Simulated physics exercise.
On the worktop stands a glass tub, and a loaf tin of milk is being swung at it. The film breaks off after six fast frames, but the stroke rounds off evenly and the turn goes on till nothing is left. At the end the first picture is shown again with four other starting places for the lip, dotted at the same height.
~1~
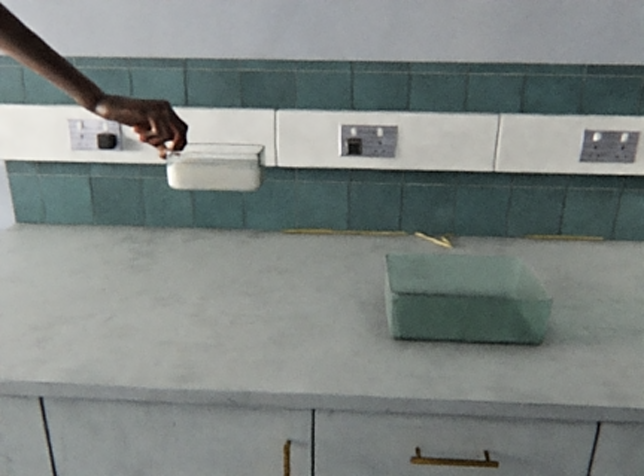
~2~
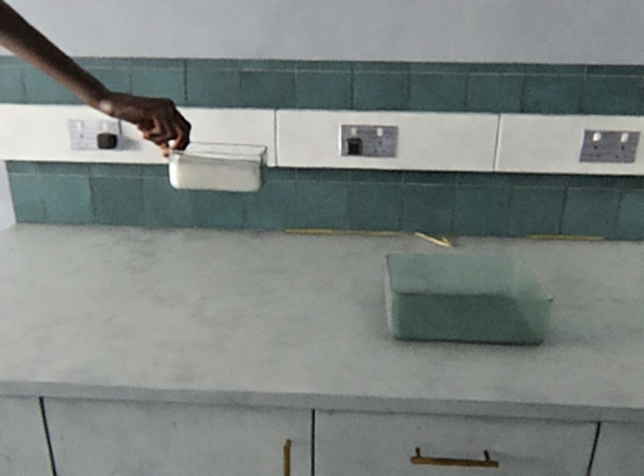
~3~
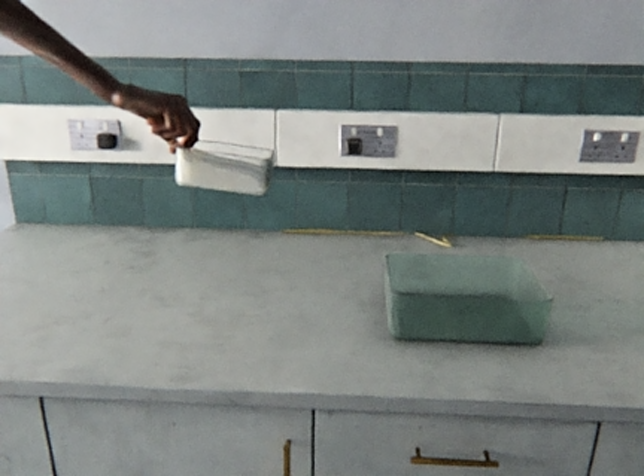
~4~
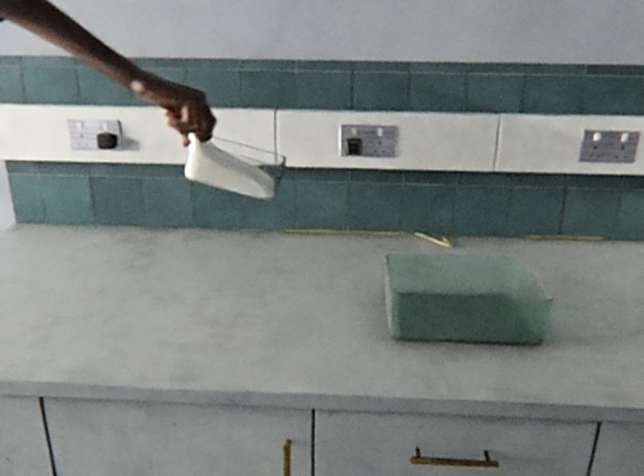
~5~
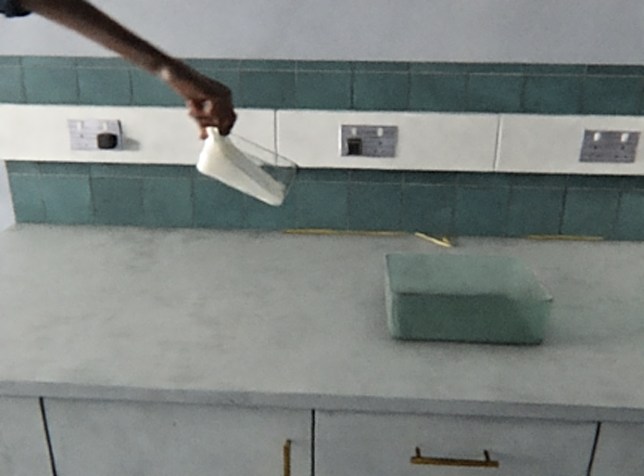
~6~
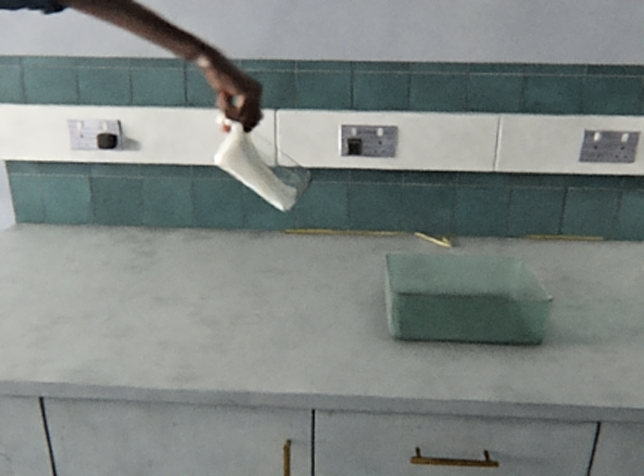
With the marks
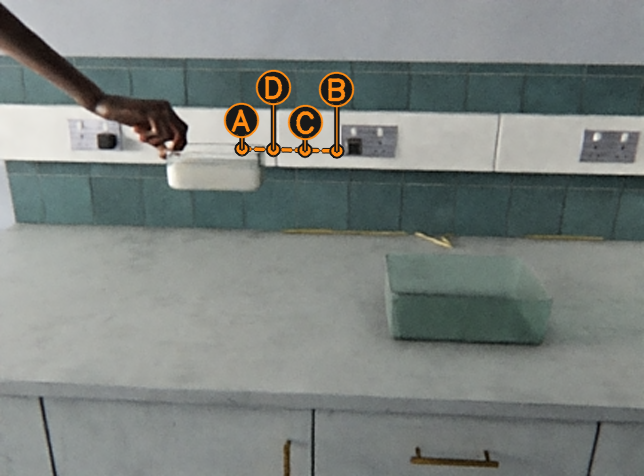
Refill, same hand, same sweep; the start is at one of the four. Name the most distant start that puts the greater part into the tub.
Use dot A.
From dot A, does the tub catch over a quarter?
Yes, clearly.
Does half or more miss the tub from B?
No.
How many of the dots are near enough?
All of them.
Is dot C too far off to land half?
No, not at all.
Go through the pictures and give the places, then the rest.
In the first picture, upright, lip at (261, 149); tub from (389, 337) to (543, 343); nothing has left yet.
In the second picture, upright, lip at (264, 150); nothing has left yet.
In the third picture, tipped about 6°, lip at (271, 154); nothing has left yet.
In the fourth picture, tipped about 14°, lip at (283, 161); milk is over the rim, down to (201, 138).
In the fifth picture, tipped about 24°, lip at (296, 169); milk is over the rim, down to (222, 135).
In the sixth picture, tipped about 35°, lip at (310, 179); milk is over the rim, down to (244, 131).
In orange, A at (241, 148); B at (336, 151); C at (305, 150); D at (273, 149).
With A, about 63 % lands in the tub, 24 % falls short and 13 % goes beside or beyond.
With B, about 72 % lands in the tub, 7 % falls short and 21 % goes beside or beyond.
With C, about 81 % lands in the tub, 7 % falls short and 12 % goes beside or beyond.
With D, about 68 % lands in the tub, 15 % falls short and 17 % goes beside or beyond.
